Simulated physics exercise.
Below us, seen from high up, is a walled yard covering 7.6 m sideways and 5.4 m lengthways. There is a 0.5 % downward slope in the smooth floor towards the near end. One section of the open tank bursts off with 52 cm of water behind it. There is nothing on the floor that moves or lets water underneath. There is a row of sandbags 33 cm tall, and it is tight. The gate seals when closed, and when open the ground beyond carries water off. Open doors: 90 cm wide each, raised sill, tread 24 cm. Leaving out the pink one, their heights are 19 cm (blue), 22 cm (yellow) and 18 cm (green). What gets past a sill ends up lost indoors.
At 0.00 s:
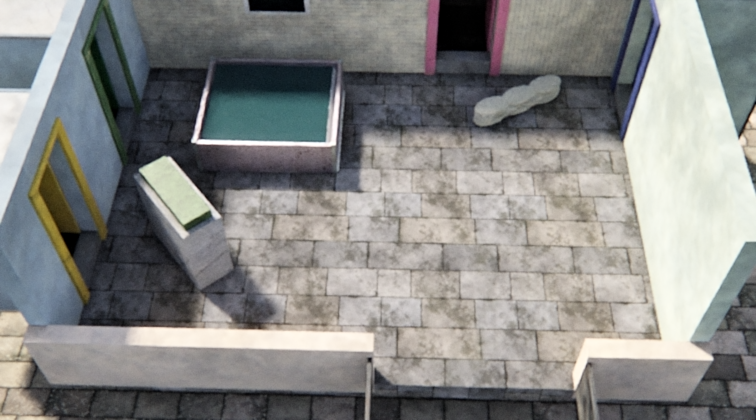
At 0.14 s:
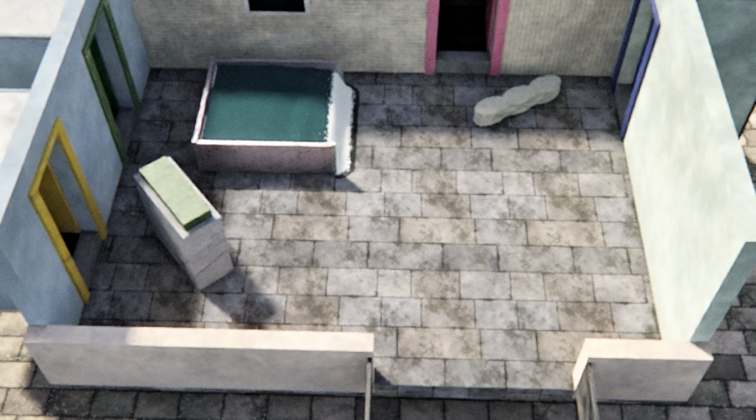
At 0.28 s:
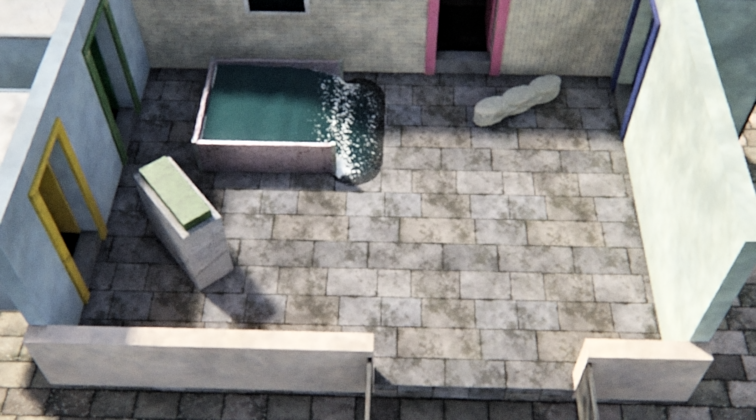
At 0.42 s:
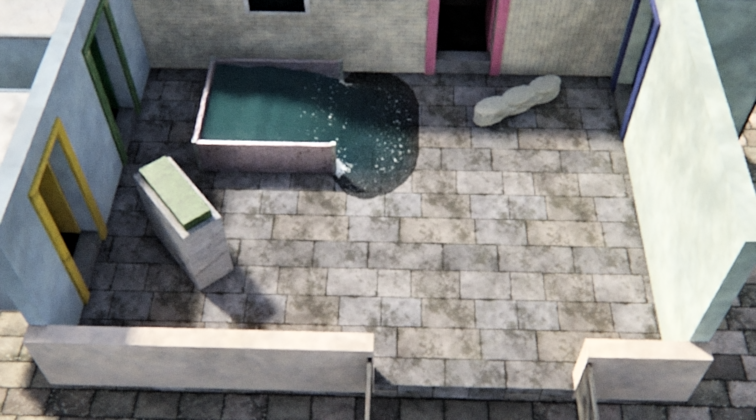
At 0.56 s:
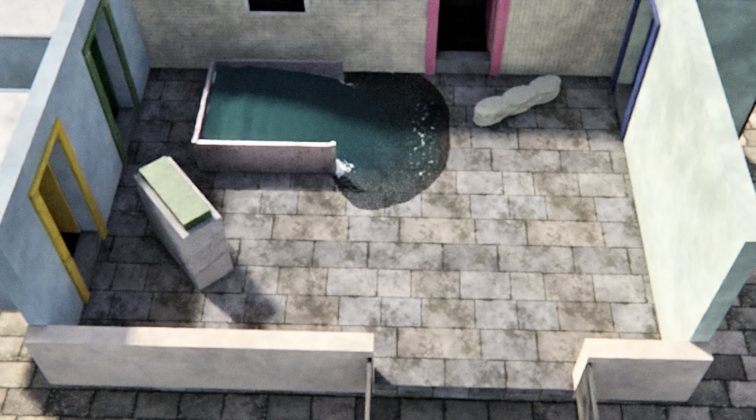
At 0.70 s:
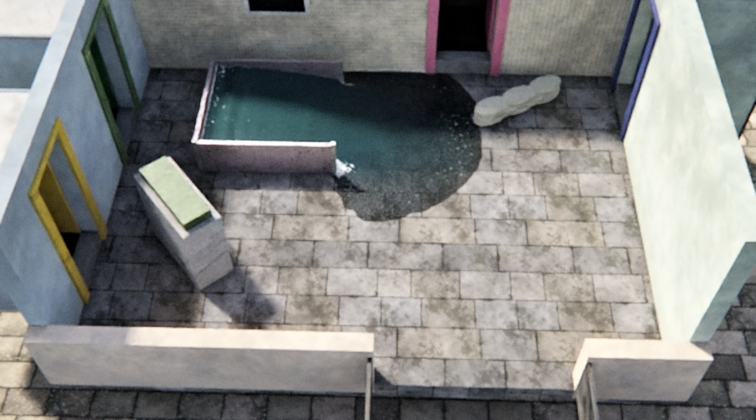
Dark green water sits still in an open tank in a walled paved yard, then pours through its right side as that section gives way. It splashes onto the paving and fans out in a widening rounded sheet, spreading right and toward the viewer, reaching the pale lumpy row near the pink door.
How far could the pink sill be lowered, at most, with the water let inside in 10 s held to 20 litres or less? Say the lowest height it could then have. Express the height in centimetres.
It could then stand at about 14.5 cm.
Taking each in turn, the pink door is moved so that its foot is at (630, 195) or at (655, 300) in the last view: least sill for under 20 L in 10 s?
You'd want about 14.5 cm there first, then about 9.0 cm.
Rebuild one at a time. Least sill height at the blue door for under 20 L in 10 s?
At blue, about 13.5 cm.
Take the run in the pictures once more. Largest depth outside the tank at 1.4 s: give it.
Around 28 centimetres.
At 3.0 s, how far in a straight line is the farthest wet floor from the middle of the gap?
I make it some 6.0 m.
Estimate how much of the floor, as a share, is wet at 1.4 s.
Roughly 25 percent.
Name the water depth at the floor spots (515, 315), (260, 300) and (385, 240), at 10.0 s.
Depths of roughly 4 cm, 2 cm and 2 cm, in that order.
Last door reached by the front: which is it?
Final door: Yellow.
After 1.4 s water covers 25 % of the floor, deepest (28 cm) near (469, 120); 10 cm at the pink door, 0 litres in over its 27 cm sill.
After 3.0 s water covers 45 % of the floor, deepest (31 cm) near (534, 89); 16 cm at the pink door, 0 litres in over its 27 cm sill.
After 10.0 s water covers 80 % of the floor, deepest (8 cm) near (366, 366); 3 cm at the pink door, 0 litres in over its 27 cm sill.
At the pink door as built, the water arrived by 0.9 s and peaked near 21 cm at 3.6 s.
Run again over the same 10 s with other heights there, 28 litres in over 13 cm, 8 litres over 18 cm. The limit of 20 litres is kept from about 14.5 cm up.
